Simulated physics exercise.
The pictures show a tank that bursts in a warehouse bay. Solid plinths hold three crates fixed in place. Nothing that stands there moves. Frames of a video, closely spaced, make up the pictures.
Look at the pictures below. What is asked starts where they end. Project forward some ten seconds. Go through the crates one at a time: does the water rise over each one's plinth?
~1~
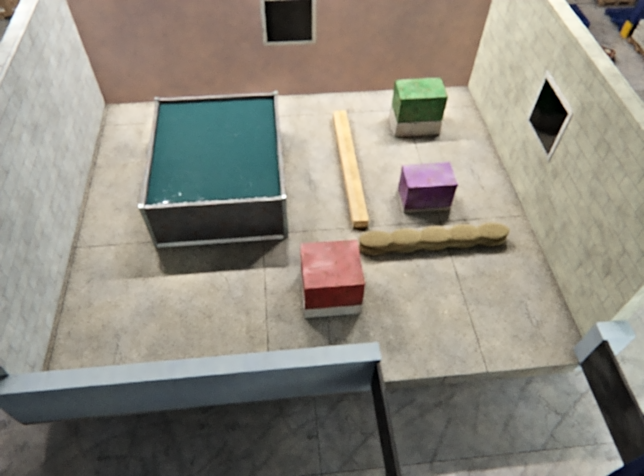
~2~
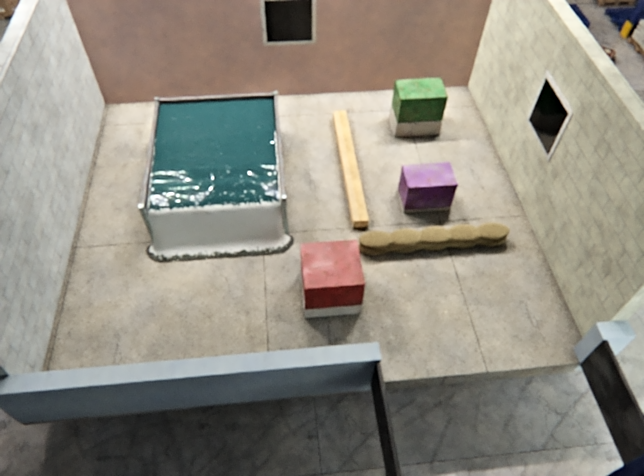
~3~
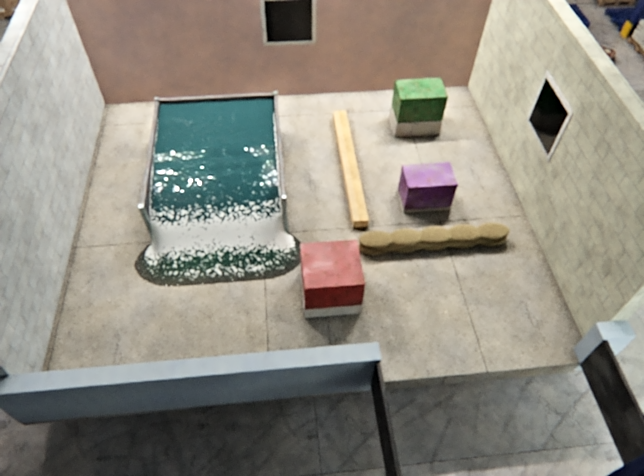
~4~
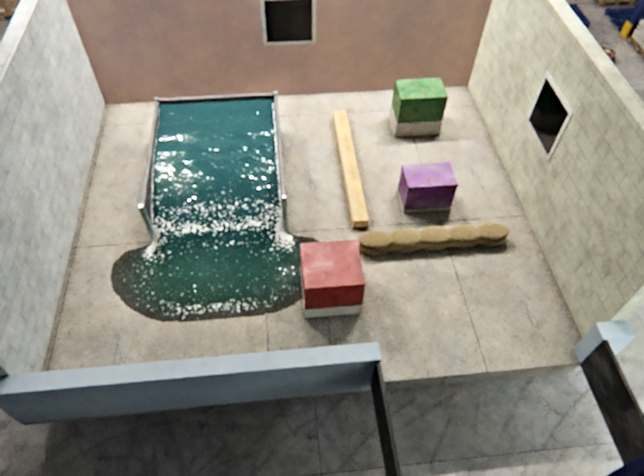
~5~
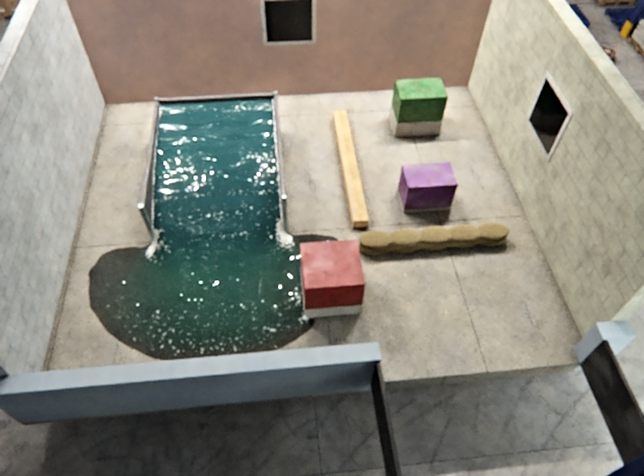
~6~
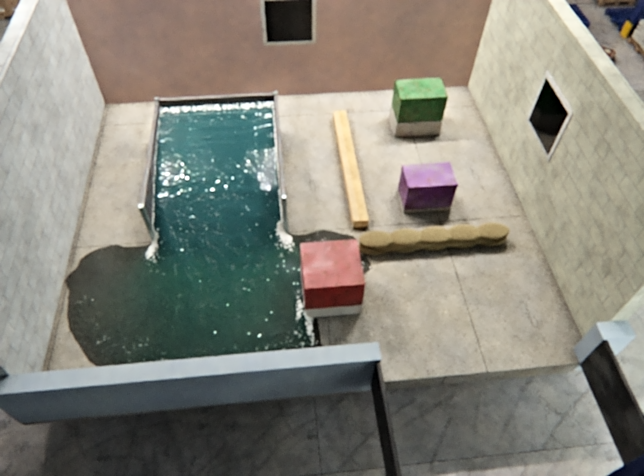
In order: The green crate has a tall enough plinth. The red crate has too short a plinth. The purple crate has too short a plinth.
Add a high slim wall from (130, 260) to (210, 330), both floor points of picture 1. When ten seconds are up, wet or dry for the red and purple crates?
As I see it, red is reached, while purple is reached.
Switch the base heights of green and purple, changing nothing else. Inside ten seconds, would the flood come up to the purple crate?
Result: The purple crate is untouched.
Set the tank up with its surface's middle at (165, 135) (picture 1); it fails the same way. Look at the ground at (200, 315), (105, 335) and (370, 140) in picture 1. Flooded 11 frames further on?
First drenched; next drenched; last unwetted.
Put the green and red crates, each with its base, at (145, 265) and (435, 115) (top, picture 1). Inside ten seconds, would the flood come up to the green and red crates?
The green crate is flooded, and the red crate is untouched.
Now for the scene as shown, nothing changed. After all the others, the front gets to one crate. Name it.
Looks like the green-painted one to me.
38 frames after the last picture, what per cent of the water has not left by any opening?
About 92 per cent.
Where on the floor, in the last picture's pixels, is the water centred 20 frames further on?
Roughly (230, 271) in the last picture.
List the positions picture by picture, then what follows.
In the first picture, the open tank at (216, 148) is whole and still.
In the second picture, water pours out at (219, 225) and has run to (152, 248).
In the third picture, the front is at (142, 267), out from the gap at (220, 228).
In the fourth picture, the front is at (122, 291), out from the gap at (220, 230).
In the fifth picture, water pours out at (220, 231) and has run to (148, 350).
In the sixth picture, water pours out at (220, 231) and has run to a hidden place.
A moment on, water covers 25 % of the floor; the green crate not reached, the red crate water round its plinth, the purple crate not reached.
Next, water covers 40 % of the floor; the green crate not reached, the red crate water round its plinth, the purple crate not reached.
Then, water covers 55 % of the floor; the green crate not reached, the red crate water round its plinth, the purple crate water round its plinth.
Later, water covers 90 % of the floor; the green crate water round its plinth, the red crate water round its plinth, the purple crate water round its plinth.
In the end, water covers 95 % of the floor; the green crate stayed above the water, the red crate was topped, the purple crate was topped.
